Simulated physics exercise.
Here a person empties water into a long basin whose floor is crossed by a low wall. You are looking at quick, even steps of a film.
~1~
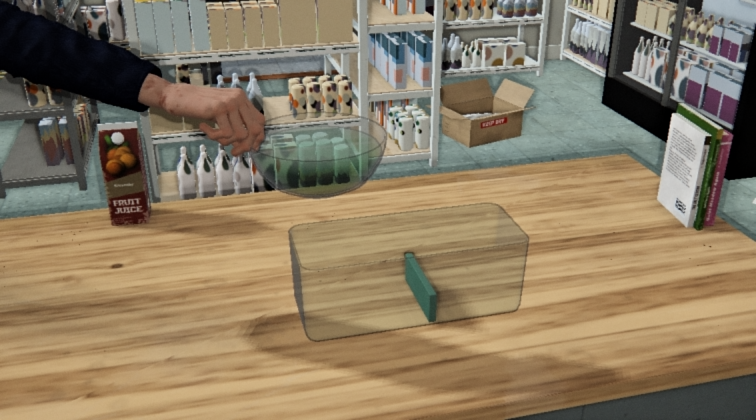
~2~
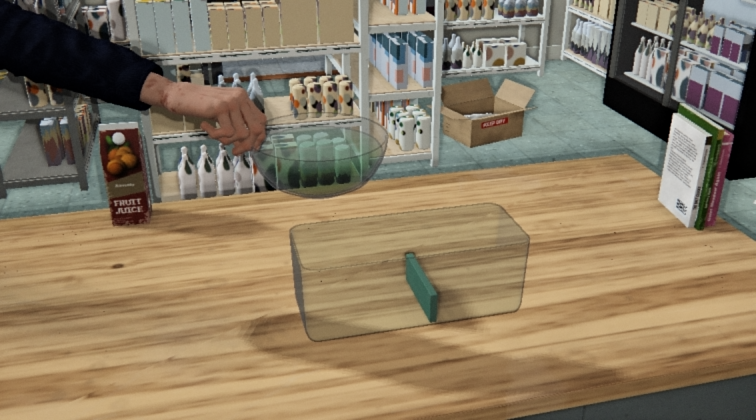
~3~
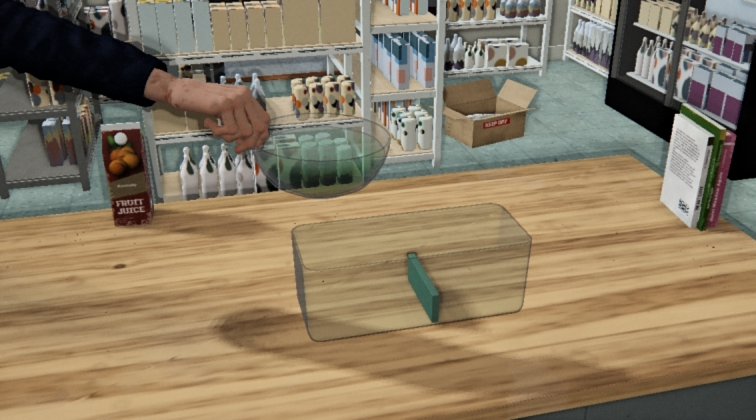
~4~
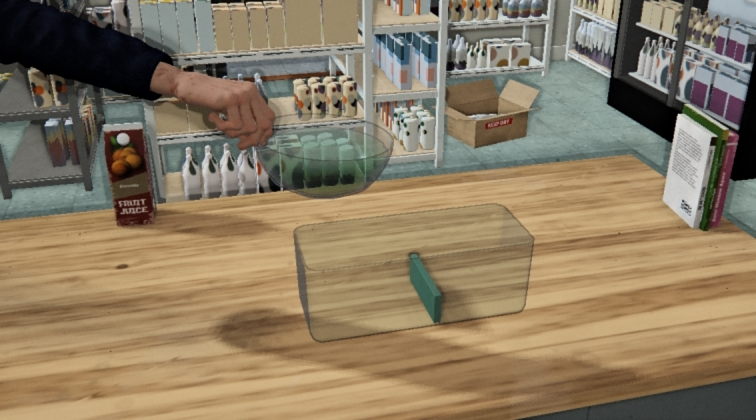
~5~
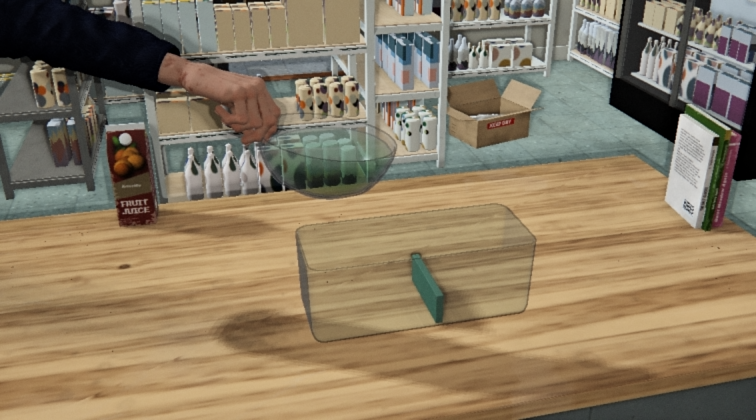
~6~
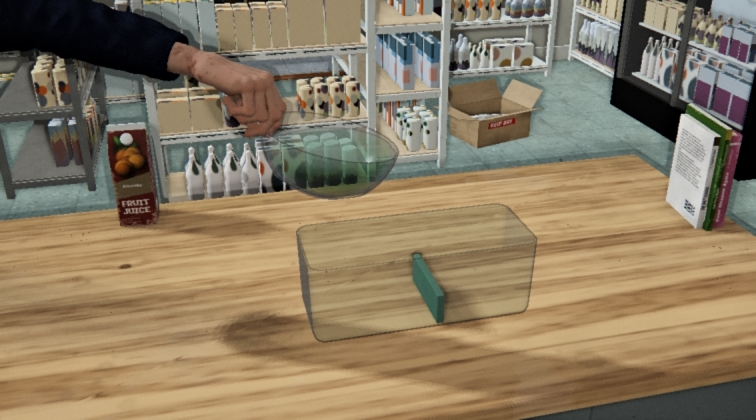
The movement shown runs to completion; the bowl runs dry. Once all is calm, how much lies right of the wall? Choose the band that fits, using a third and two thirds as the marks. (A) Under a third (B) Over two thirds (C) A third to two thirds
The answer is C.
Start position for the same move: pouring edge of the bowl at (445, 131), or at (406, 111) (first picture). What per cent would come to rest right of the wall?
First try: Near 80 percent; second try: Near 70 percent.
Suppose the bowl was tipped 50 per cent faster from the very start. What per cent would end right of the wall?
40 per cent or thereabouts.
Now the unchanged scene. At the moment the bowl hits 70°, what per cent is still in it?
Near 30 %.
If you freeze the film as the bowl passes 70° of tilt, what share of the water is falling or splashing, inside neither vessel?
Share in flight: Approx. 35 %.
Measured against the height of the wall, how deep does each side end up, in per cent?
On the left it sits near 40, while on the right it sits near 60.
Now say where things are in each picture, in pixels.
In the first frame, it leans 0°; its right rim is at (384, 130); the water meets the walls at (251, 151) and (380, 140); the long basin's rim runs from (295, 249) to (514, 222); the wall's top is at (420, 274).
In the second frame, it leans 1°; its right rim is at (385, 131); the water meets the walls at (252, 152) and (380, 141).
In the third frame, it leans 2°; its right rim is at (388, 133); the water meets the walls at (255, 151) and (382, 142).
In the fourth frame, it leans 5°; its right rim is at (391, 137); the water meets the walls at (258, 151) and (386, 143).
In the fifth frame, it leans 9°; its right rim is at (394, 141); the water meets the walls at (262, 151) and (390, 144).
In the sixth frame, it leans 14°; its right rim is at (395, 147); the water meets the walls at (266, 151) and (392, 144).
A moment on, the bowl is tipped part way and 31 per cent is still to pour, 5 is left of the wall and 29 right of it.
Next, the bowl is tipped right over and 0 per cent is still to pour, 44 is left of the wall and 51 right of it.
Then the bowl is tipped right over and 0 per cent is still to pour, 44 is left of the wall and 51 right of it.
Later the bowl is tipped right over and 0 per cent is still to pour, 44 is left of the wall and 51 right of it.
In the end 44 per cent lies left of the wall, 51 right of it and 5 outside.
